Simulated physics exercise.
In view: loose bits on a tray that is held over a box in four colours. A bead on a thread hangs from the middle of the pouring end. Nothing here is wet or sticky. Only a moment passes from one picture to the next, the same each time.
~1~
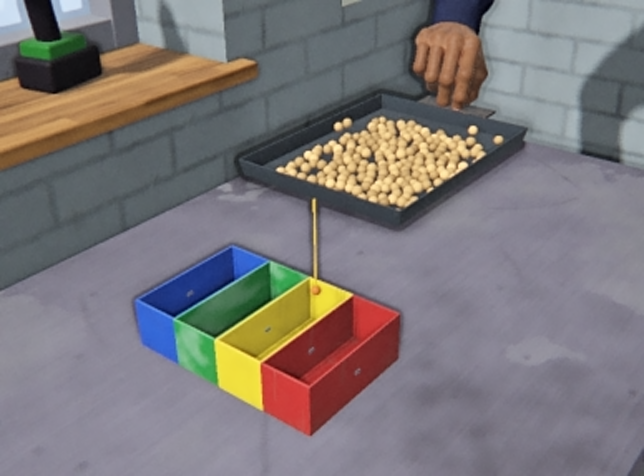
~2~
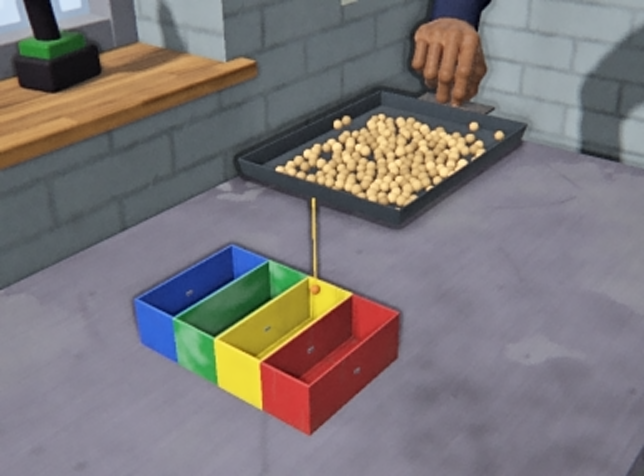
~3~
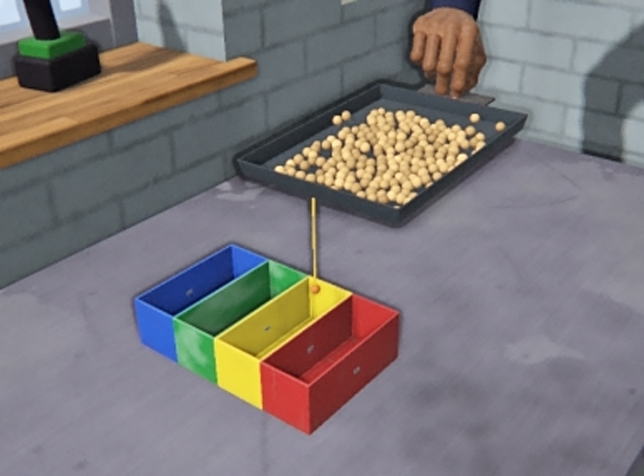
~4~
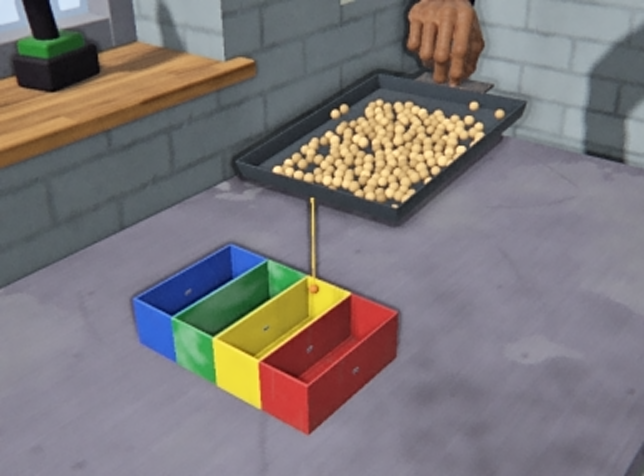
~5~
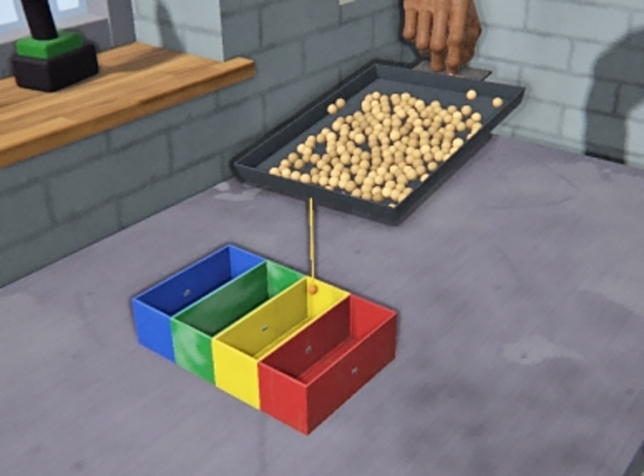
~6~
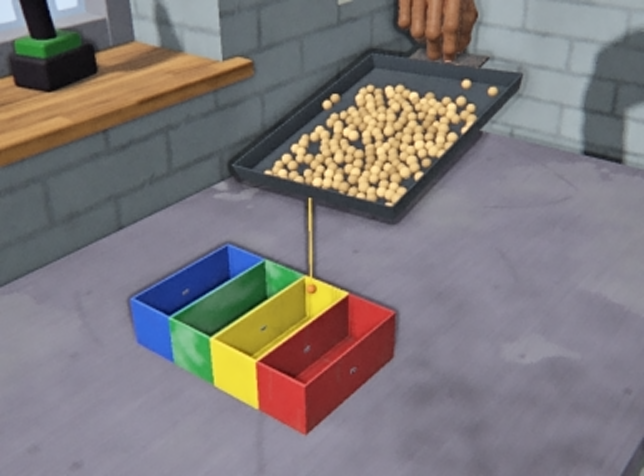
On a smooth grey surface beside pale brick walls, seen from above at an angle, a wooden ledge runs along the left. A dark tray of round wooden beads sits above and behind an open box with blue, green, yellow and red cells, a bead hanging on a thread between them. A hand at the tray's far side gradually raises that side, tilting the tray slightly, while the view stays almost still.
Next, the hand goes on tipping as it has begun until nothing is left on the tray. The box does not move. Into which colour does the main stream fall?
The green cell gets the most.
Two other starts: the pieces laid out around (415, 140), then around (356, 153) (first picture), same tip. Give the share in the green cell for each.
In turn 50 and 50 in a hundred.
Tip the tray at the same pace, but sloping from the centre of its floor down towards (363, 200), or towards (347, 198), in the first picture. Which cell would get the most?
First the cell in red, then the cell in red.
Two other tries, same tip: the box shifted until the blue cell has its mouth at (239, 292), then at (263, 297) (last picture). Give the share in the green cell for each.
First some 20, then 20 per cent.
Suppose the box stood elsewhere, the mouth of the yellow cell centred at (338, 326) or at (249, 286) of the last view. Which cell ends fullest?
The first try: That blue cell. The second: That yellow cell.
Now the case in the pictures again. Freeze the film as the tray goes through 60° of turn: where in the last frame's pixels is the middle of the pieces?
Close to (296, 164).
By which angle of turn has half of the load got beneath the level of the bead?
Around 85° of tilt.
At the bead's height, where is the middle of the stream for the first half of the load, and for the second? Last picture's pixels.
Around (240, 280) and then (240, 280).
Soon, tray tipped steeply; nearly all on the tray; a stray few in the green cell; a stray few in the blue cell; a small part falling or outside the box.
A while on, tray tipped right over; a stray few on the tray; about a third in the green cell; about a quarter in the yellow cell; about a quarter in the blue cell; a small part in the red cell; a small part falling or outside the box.
Towards the end, tray tipped past a quarter turn; about half in the green cell; about a quarter in the yellow cell; about a quarter in the blue cell; a small part in the red cell; a stray few falling or outside the box.
Finally, tray tipped past a quarter turn; about half in the green cell; about a quarter in the yellow cell; about a quarter in the blue cell; a small part in the red cell; a stray few outside the box.
